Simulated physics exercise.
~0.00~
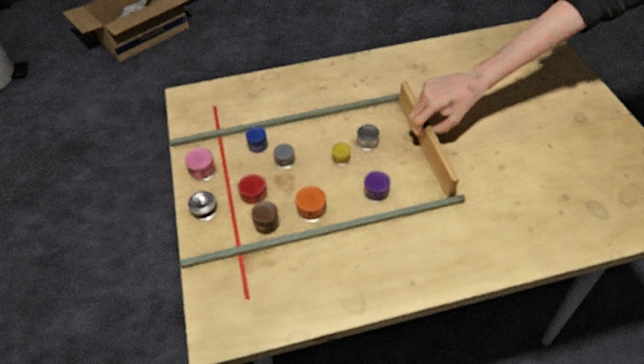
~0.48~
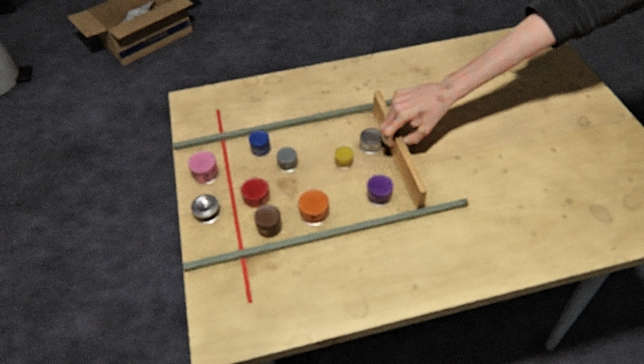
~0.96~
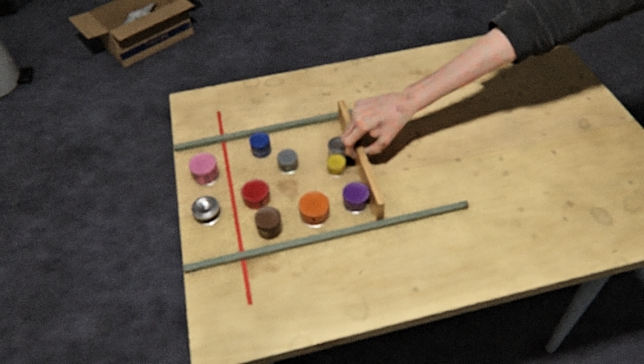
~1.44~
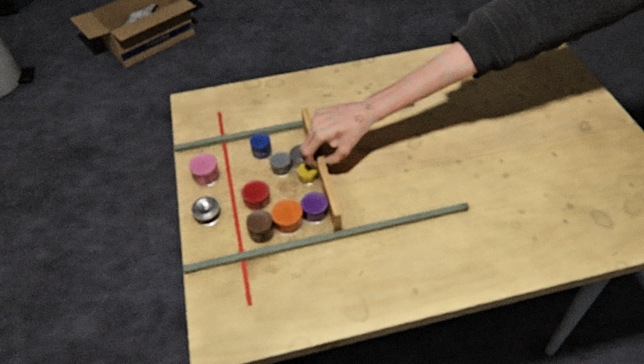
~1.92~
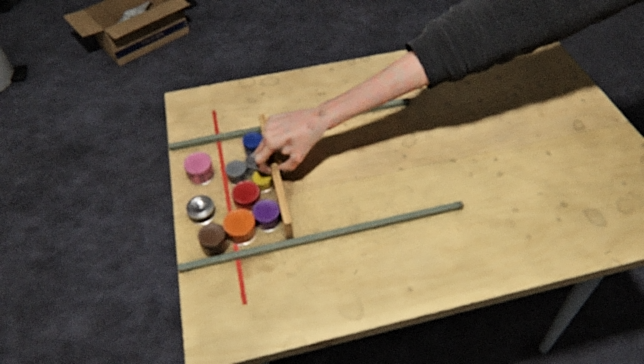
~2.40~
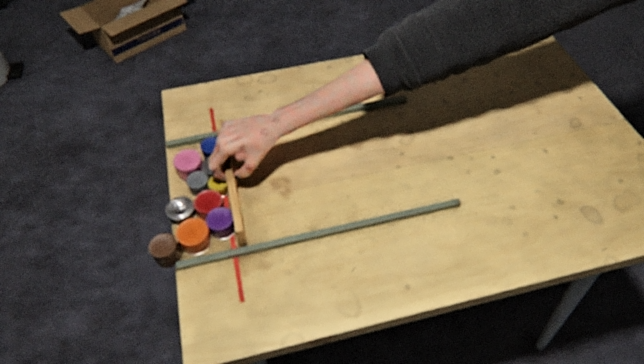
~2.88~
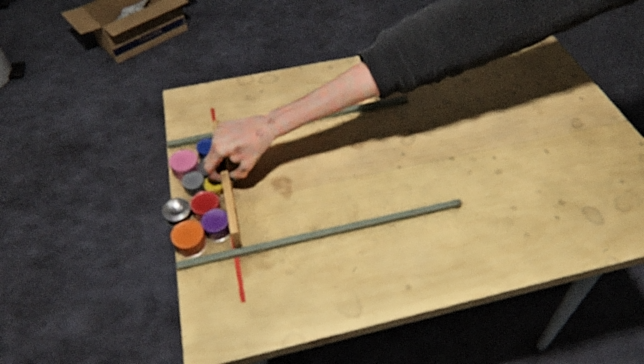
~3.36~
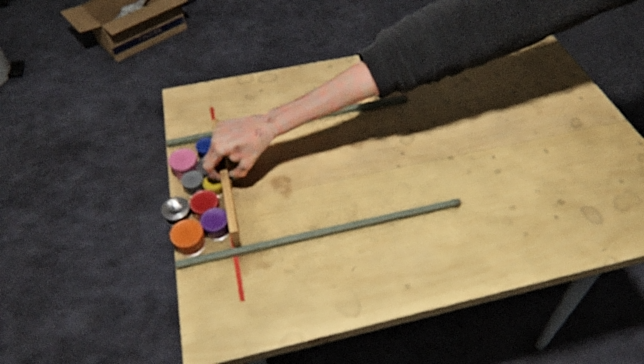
A wooden board, pushed left by a hand between two rails, swept a scatter of colourful little tubs across a table and past a red line of tape, until the brown one went over the edge and the others stayed bunched at the end.
